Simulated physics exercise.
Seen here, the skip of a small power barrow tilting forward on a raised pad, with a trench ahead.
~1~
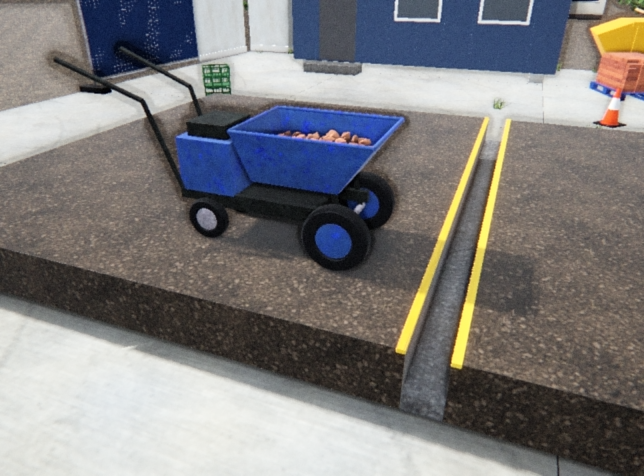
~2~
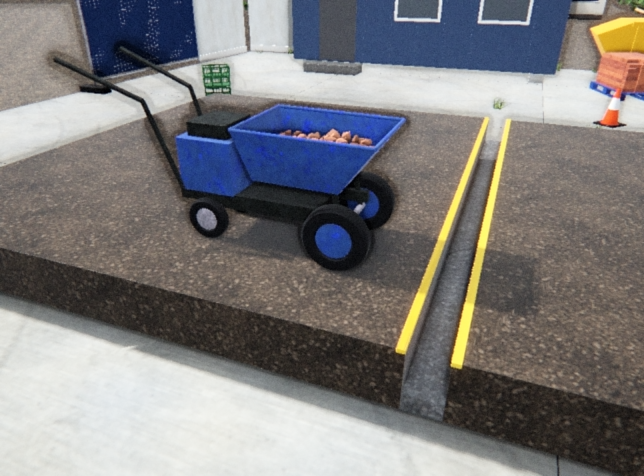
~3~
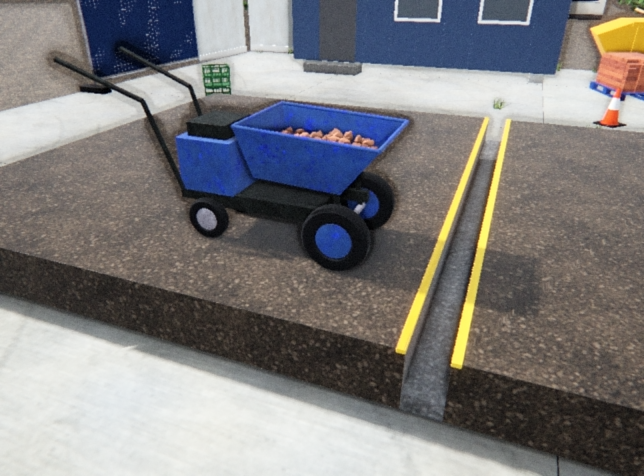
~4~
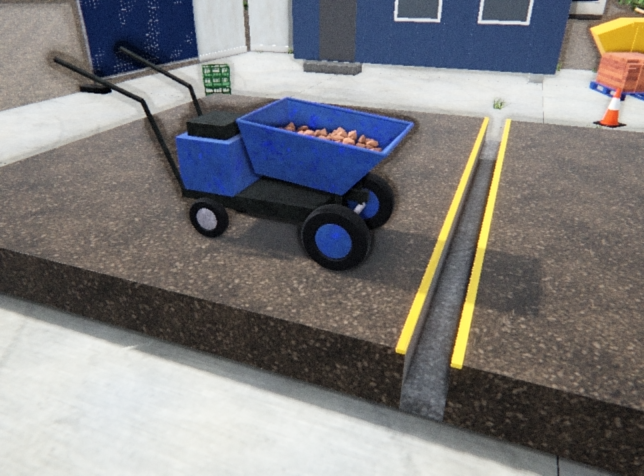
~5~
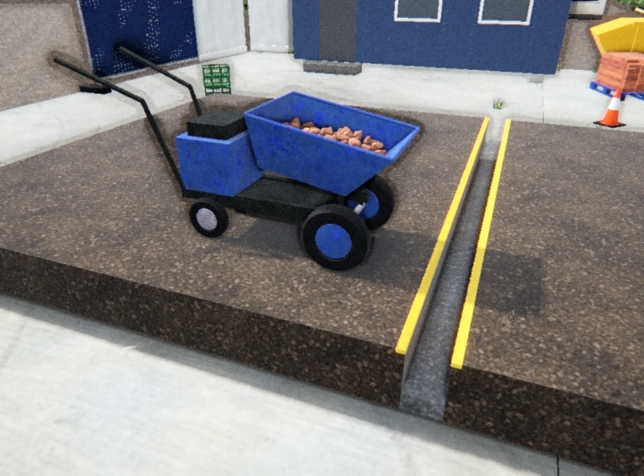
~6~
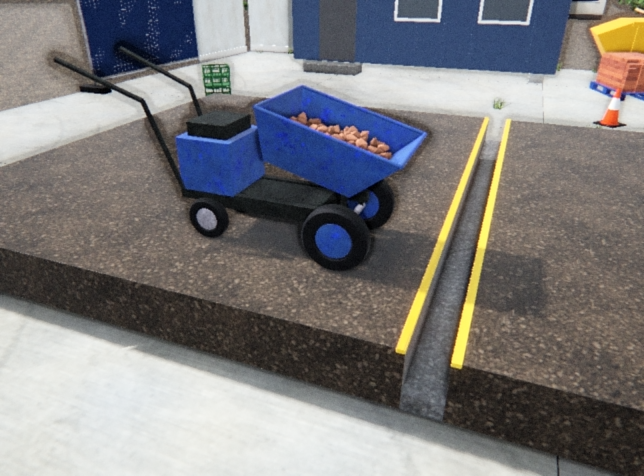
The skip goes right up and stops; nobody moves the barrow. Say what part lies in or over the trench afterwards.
The trench takes more than half.
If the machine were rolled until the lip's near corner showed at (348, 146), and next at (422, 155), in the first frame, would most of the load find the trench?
In turn: The larger part; below a half.
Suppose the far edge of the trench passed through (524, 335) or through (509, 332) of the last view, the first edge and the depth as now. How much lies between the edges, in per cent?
In turn 100 and 100 in a hundred.
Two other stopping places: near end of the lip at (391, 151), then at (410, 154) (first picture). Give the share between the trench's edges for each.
About 30 and 0 per cent.
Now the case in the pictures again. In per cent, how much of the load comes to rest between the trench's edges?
It comes to 80 per cent or so.
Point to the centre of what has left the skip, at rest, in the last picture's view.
Roughly at (458, 286).
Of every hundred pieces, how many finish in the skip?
Near 0 %.
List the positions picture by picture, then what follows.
In the first picture, lip of the skip near (374, 149), level; top of the load near (319, 143), lumps of rubble; first edge of the trench near (415, 310); far edge near (466, 322), the trench under half as wide as the skip, and about as deep as wide.
In the second picture, lip of the skip near (375, 150), level; top of the load near (320, 143).
In the third picture, lip of the skip near (379, 152), tipped barely; top of the load near (311, 140).
In the fourth picture, lip of the skip near (385, 155), tipped a little; top of the load near (301, 143).
In the fifth picture, lip of the skip near (392, 161), tipped a little; top of the load near (306, 140).
In the sixth picture, lip of the skip near (401, 167), tipped clearly; top of the load near (304, 135); first edge of the trench near (415, 310); far edge near (466, 322).
Shortly afterwards, skip tipped steeply; the whole lot in the skip.
Next, skip tipped right over; the bulk in the skip; a little in or heaped over the trench; only a few beyond it.
Some moments later, skip tipped right over; a little in the skip; near two thirds in or heaped over the trench; near a quarter beyond it.
In the end, skip tipped right over; the bulk in or heaped over the trench; near a quarter beyond it.
